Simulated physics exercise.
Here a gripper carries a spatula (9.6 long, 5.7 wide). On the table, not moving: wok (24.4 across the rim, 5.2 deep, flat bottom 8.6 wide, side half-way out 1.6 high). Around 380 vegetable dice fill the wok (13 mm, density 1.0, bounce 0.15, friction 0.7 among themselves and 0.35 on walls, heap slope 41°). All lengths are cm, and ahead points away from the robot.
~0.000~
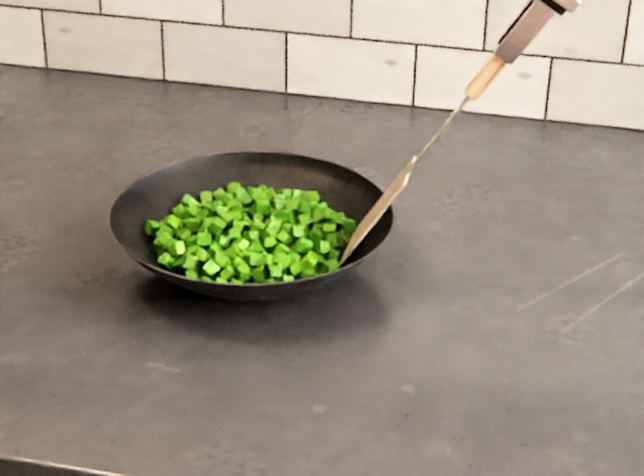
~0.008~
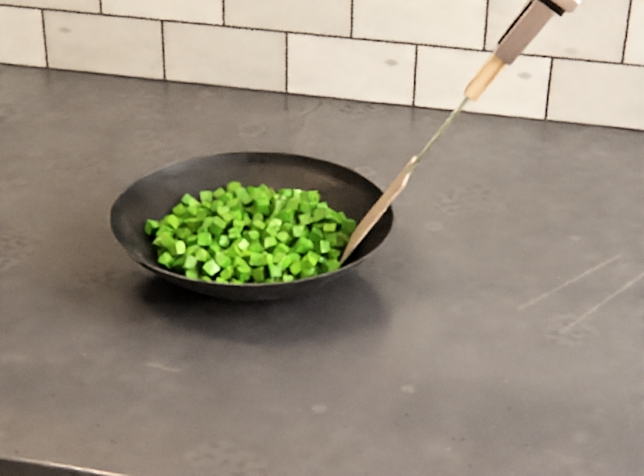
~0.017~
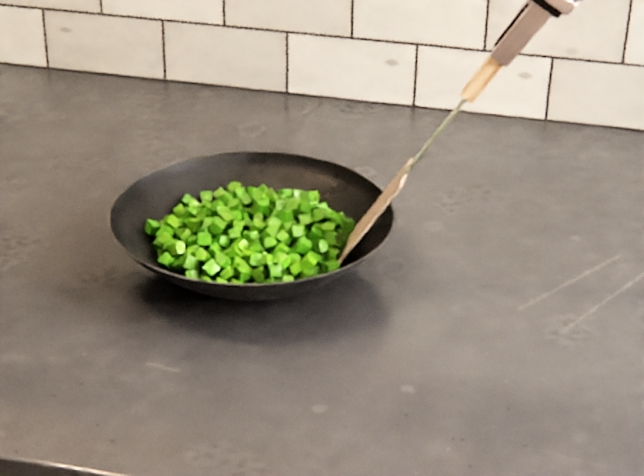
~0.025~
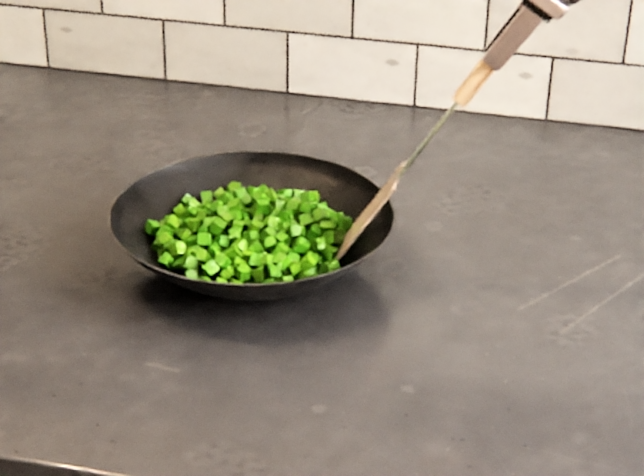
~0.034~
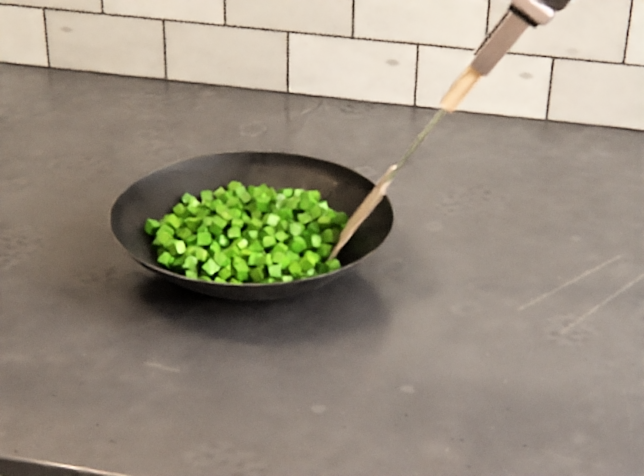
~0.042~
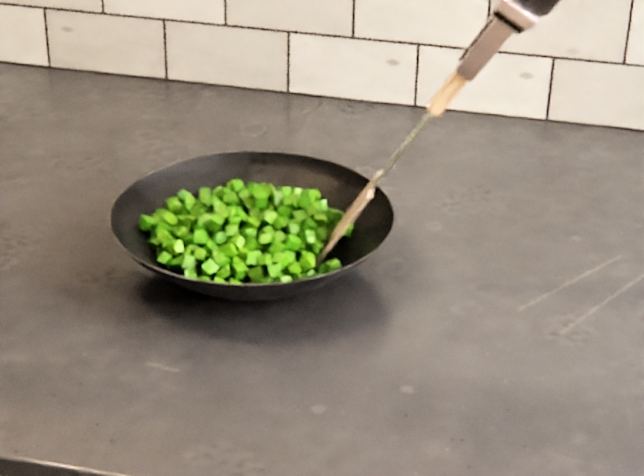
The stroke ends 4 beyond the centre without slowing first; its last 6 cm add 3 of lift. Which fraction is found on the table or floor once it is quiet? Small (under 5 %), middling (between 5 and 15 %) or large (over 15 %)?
On the table or floor the share is large, over 15 %.
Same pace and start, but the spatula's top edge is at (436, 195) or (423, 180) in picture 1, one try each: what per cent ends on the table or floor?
Some 35 and 30 per cent.
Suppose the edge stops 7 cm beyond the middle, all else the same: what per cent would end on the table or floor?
Then about 45 per cent.
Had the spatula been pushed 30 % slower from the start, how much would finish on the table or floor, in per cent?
In that case some 20 per cent.
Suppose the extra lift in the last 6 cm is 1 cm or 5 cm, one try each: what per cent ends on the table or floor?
About 30 and 35 per cent.
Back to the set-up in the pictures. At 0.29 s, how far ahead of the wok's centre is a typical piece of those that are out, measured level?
About 22 cm.
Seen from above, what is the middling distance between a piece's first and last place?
Some 8 cm.
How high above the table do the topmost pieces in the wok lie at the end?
Roughly 6.5 cm.
After 0.06 s, sloping 58°, highest piece 6 above the table; 378 in the wok.
After 0.08 s, sloping 58°, highest piece 9 above the table; 370 in the wok, 8 on the blade or in flight.
After 0.29 s, sloping 58°, highest piece 13 above the table; 254 in the wok, 99 on the table or floor, 25 on the blade or in flight.
After 1.34 s, sloping 58°, highest piece 6 above the table; 253 in the wok, 125 on the table or floor.
In the end, 253 in the wok, 125 on the table or floor. That is 33 % on the table or floor.
